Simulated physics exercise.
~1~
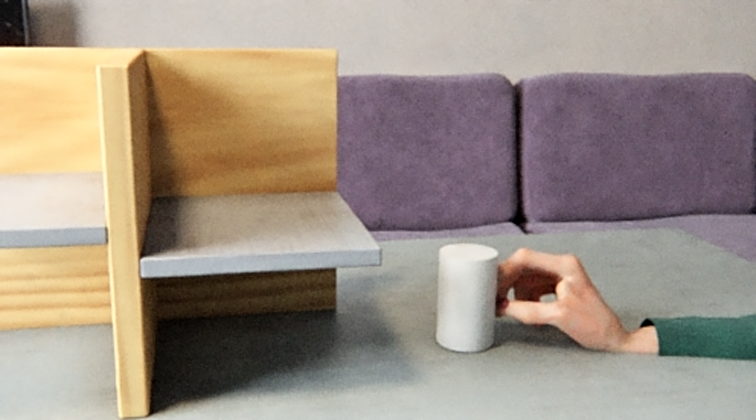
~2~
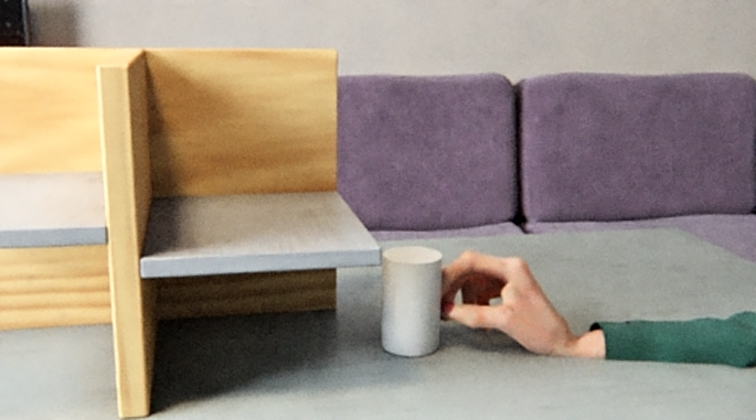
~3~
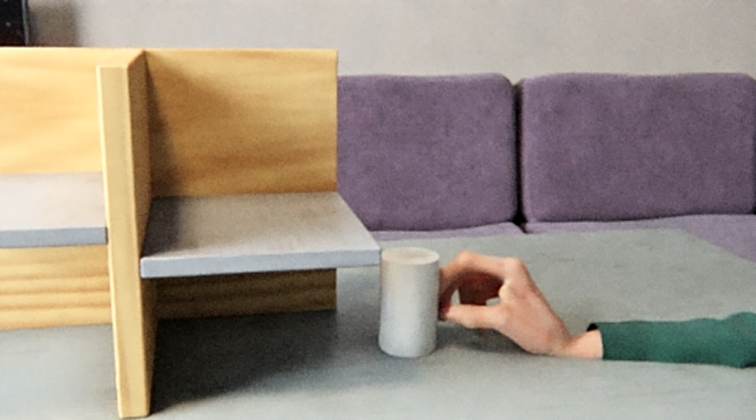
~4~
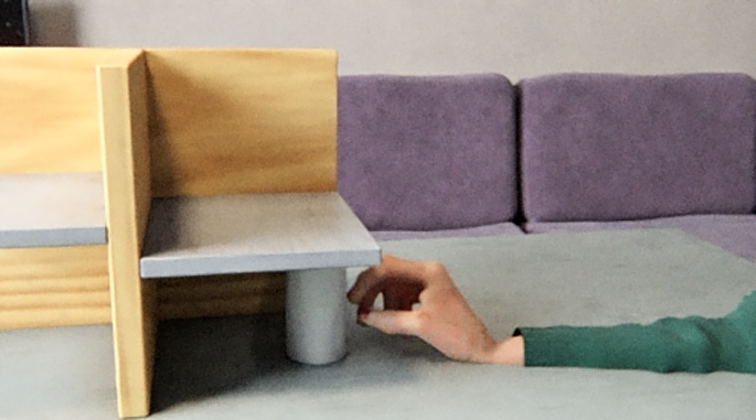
A white candle stood upright on a grey table beside a low wooden shelf until a hand in a green sleeve pushed it left, paused briefly at the shelf's edge, then slid it underneath, where it stayed upright with its top hidden.
